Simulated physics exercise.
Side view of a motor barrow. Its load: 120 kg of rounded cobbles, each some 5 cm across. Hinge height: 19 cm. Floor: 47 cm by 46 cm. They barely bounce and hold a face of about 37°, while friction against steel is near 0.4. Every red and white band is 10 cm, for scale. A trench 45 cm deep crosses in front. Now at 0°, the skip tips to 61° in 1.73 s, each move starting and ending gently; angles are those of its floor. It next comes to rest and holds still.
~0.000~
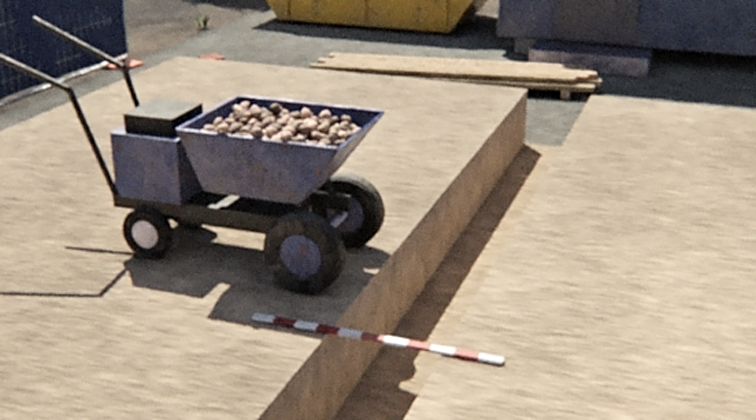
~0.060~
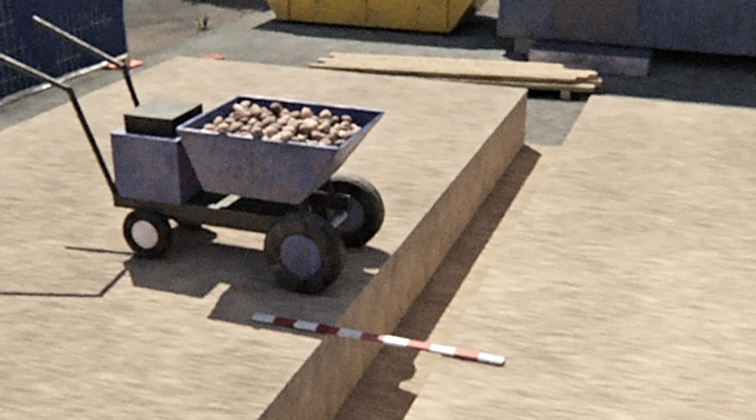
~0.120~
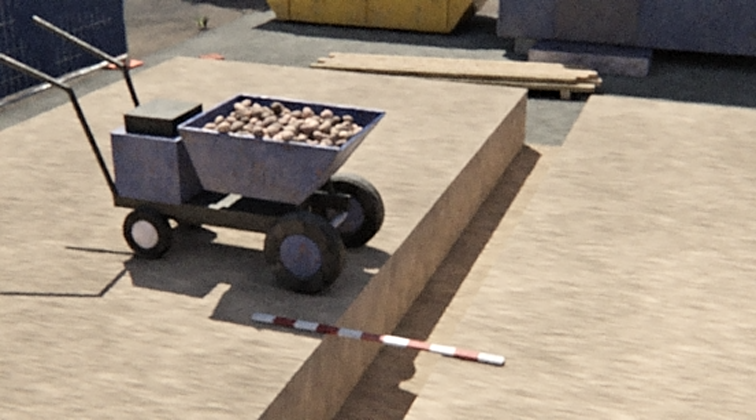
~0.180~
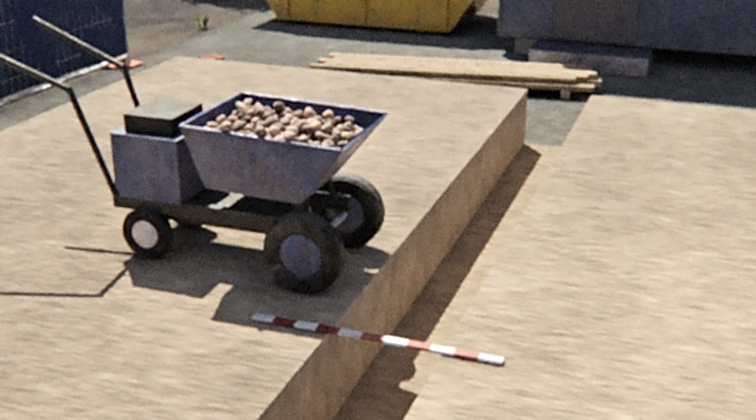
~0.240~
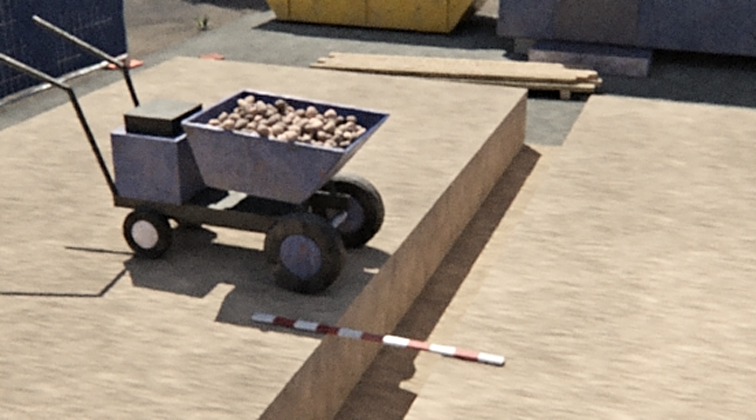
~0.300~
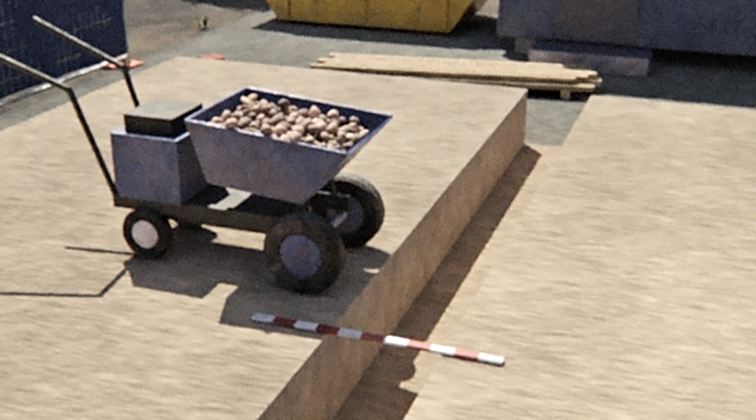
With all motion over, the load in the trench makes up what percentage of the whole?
It makes up about 54 percent of the whole load.
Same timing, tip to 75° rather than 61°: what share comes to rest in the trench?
Roughly 70%.
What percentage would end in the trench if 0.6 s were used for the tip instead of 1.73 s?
With that timing, about 35 per cent.
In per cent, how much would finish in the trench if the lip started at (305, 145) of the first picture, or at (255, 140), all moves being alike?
Result: Close to 70 then close to 70 per cent.
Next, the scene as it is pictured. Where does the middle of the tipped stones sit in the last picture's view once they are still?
Resting centre: About (456, 360).
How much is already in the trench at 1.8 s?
Some 15 per cent.
After 1.3 s the floor is at 52°; 100 % in the skip; the foremost stones are at (420, 212).
After 1.8 s the floor is at 61°; 77 % in the skip, 17 % in the trench, 6 % past the trench; the foremost stones are at (515, 292).
After 2.2 s the floor is at 61°; 55 % in the skip, 29 % in the trench, 16 % past the trench; the foremost stones are at (570, 313).
After 4.1 s the floor is at 61°; 29 % in the skip, 54 % in the trench, 17 % past the trench; the foremost stones are at (610, 316).
